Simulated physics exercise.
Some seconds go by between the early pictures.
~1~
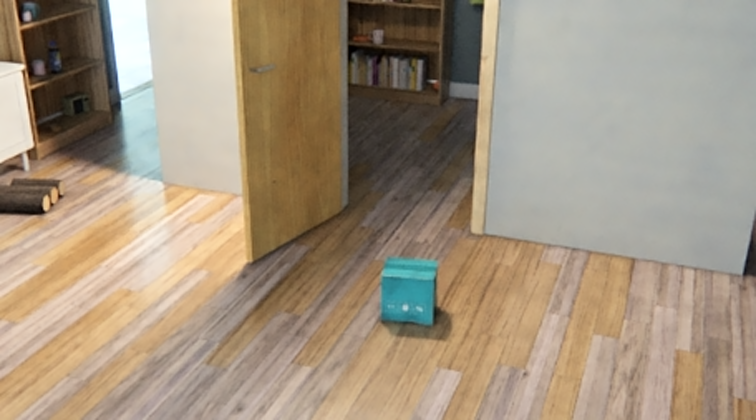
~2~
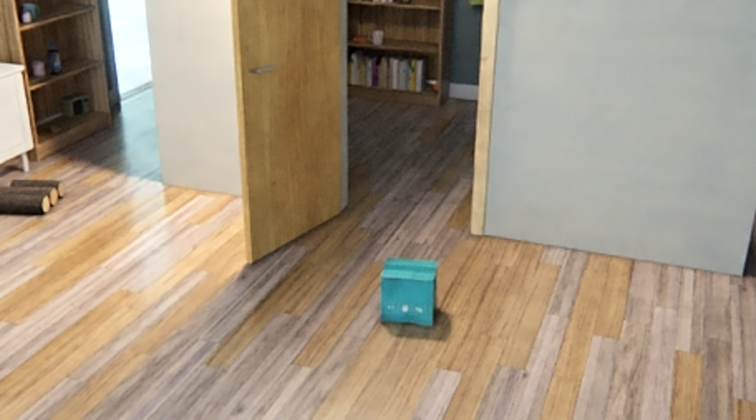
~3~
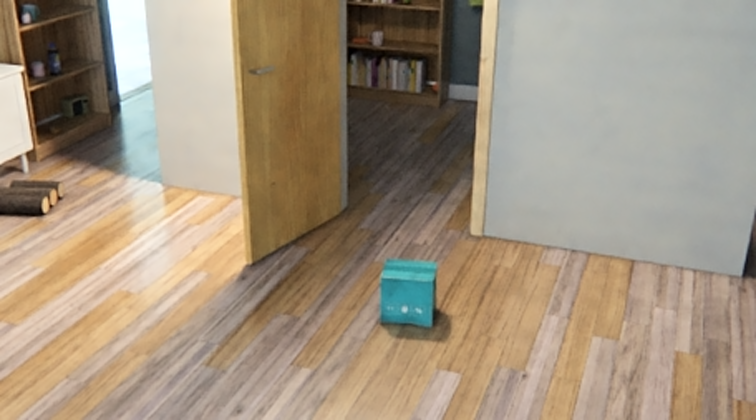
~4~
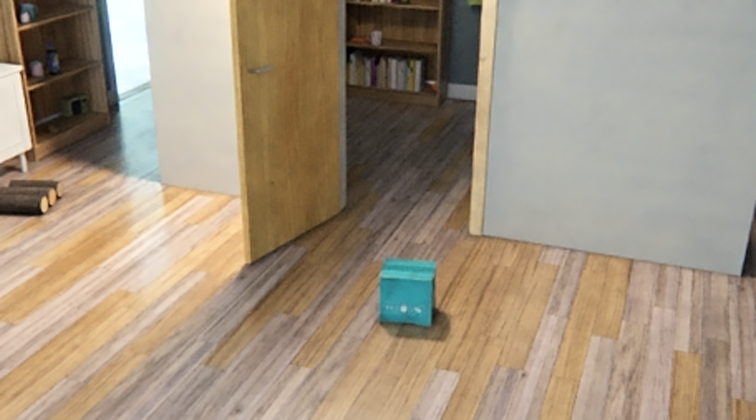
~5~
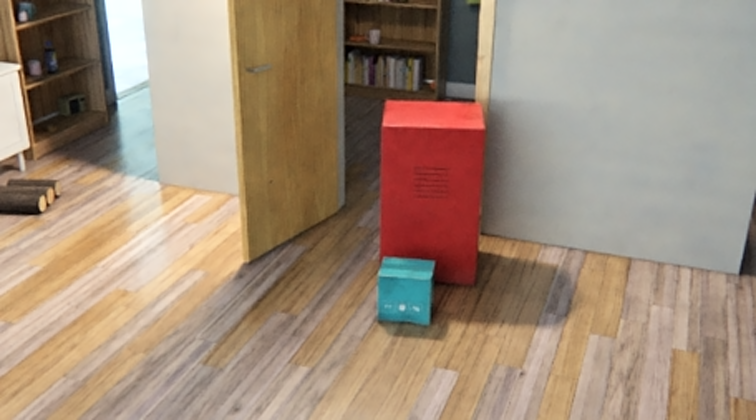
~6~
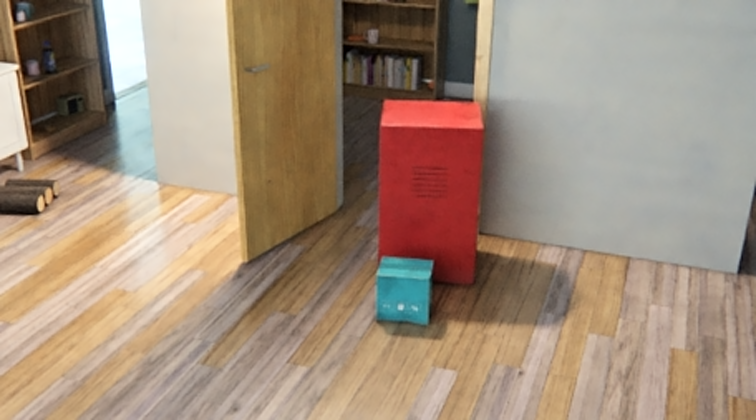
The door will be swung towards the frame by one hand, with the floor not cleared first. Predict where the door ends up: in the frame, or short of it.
I expect the push will fail.
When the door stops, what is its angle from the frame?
I'd say it stays open by roughly 55 degrees.
Then, 0.50 s later than the last frame, door 93° open.
Then, 0.90 s later than the last frame, door 75° open.
Then, 1.20 s later than the last frame, door 60° open.
When it is over, door 53° open; both as before. End places, in pixels of the last picture, red appliance near (429, 192).
